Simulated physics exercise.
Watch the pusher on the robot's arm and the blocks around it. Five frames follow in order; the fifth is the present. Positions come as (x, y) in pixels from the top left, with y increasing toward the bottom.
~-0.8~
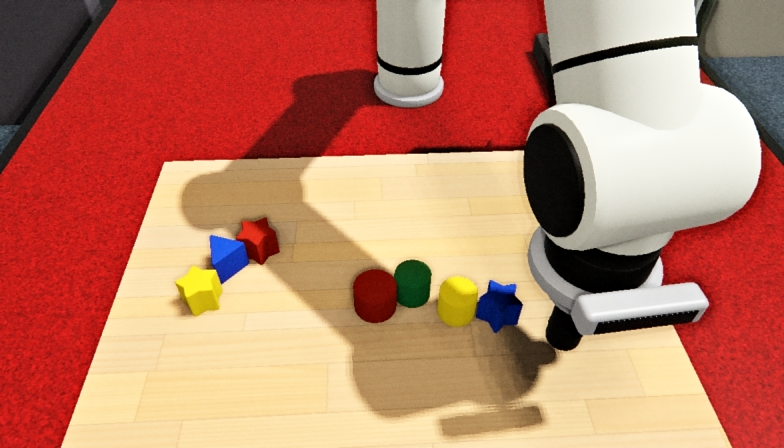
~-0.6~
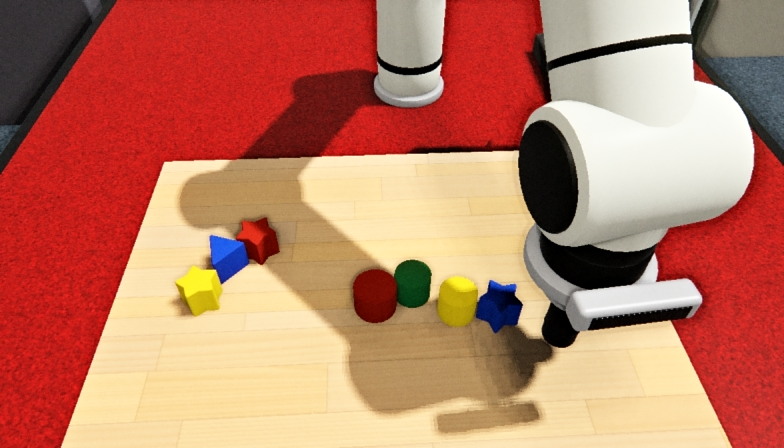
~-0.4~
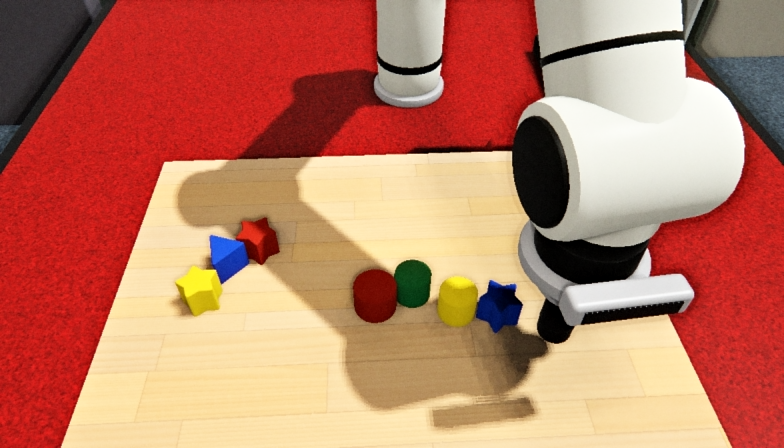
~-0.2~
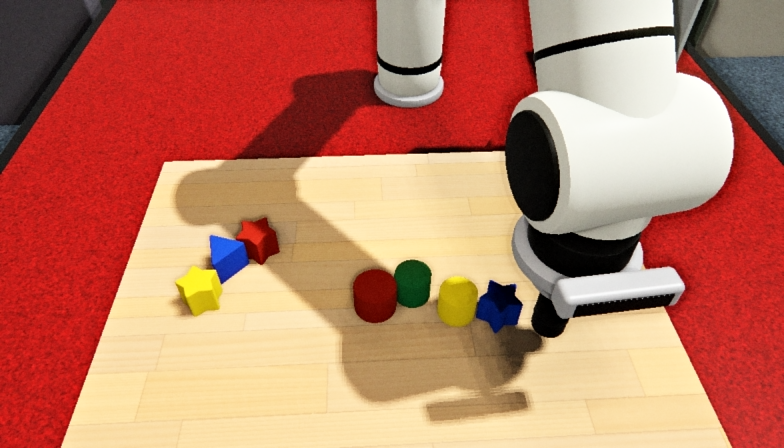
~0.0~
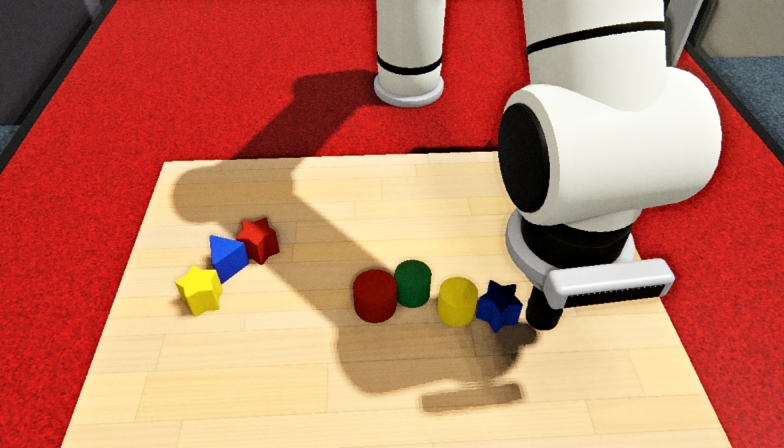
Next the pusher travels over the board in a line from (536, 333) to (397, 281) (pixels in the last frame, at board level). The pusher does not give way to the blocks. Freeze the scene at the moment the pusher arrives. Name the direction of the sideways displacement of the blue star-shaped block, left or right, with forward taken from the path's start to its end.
Seen from start to end, it moves left.
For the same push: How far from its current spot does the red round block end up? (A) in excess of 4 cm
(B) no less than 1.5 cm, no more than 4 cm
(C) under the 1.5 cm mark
A: In excess of 4 cm.
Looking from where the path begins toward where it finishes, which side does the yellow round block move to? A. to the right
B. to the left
I choose B.
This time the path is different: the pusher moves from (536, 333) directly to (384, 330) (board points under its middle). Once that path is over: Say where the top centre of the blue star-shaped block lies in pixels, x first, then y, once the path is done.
The point I'd pick in the picture is (468, 288).
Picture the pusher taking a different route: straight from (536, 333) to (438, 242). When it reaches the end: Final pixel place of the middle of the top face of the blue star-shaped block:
Put as a pixel place, it's (454, 263).
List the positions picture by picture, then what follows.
In the first frame, tip of the pusher (562, 337), middles of tops, red round block (375, 285), green round block (413, 273), yellow round block (459, 291), blue star-shaped block (502, 295).
In the second frame, pusher (558, 334), nothing pushed.
In the third frame, pusher (553, 330), nothing pushed.
In the fourth frame, pusher (547, 325), nothing pushed.
In the fifth frame, pusher (541, 318), red round block (375, 285), green round block (413, 273), yellow round block (459, 291), blue star-shaped block (502, 295).
What follows on the original path. One third of the way, pusher (489, 301); red round block (368, 285); green round block (397, 262); yellow round block (420, 286); blue star-shaped block (455, 287), turned 30° anticlockwise.
Two thirds of the way, pusher (441, 283); red round block (341, 286); green round block (386, 258); yellow round block (382, 290); blue star-shaped block (411, 275), turned 60° anticlockwise.
At the end, pusher (398, 266); red round block (313, 289); green round block (343, 249); yellow round block (354, 295); blue star-shaped block (370, 271), turned 95° anticlockwise.
